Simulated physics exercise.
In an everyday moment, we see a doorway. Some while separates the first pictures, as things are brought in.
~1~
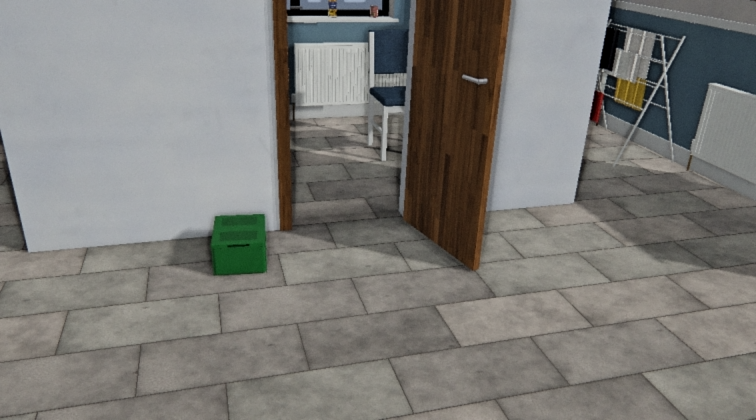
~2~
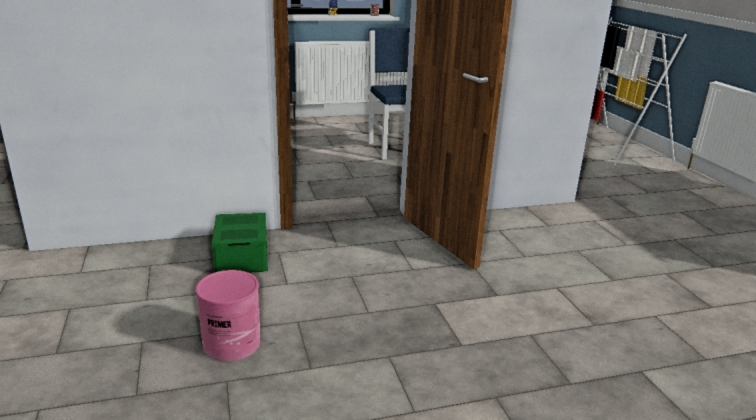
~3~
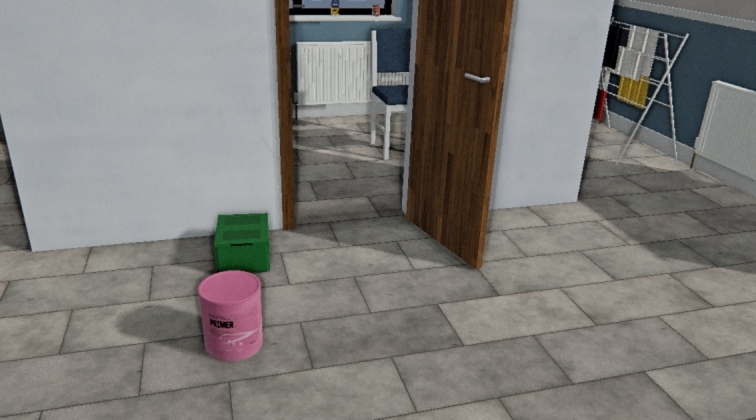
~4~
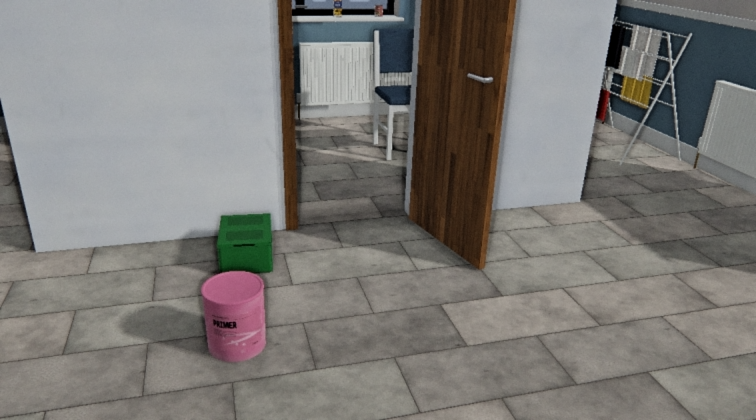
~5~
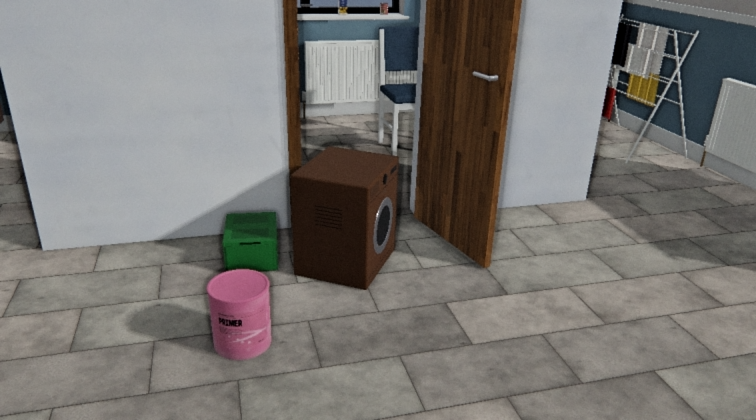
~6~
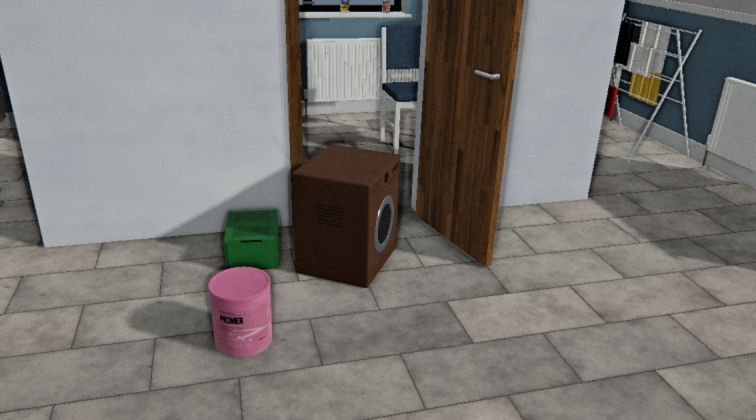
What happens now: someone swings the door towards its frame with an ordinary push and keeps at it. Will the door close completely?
No.
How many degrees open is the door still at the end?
The door ends up some 50° open.
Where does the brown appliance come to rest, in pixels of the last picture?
Near (336, 212).
Then, 0.50 s after the last picture, open by 87°.
Then, 0.80 s after the last picture, open by 66°.
Then, 1.00 s after the last picture, open by 55°; brown appliance slid a little near (341, 213).
At rest, open by 52°; all 3 in place. Seen from the same camera at the end, brown appliance near (336, 212).
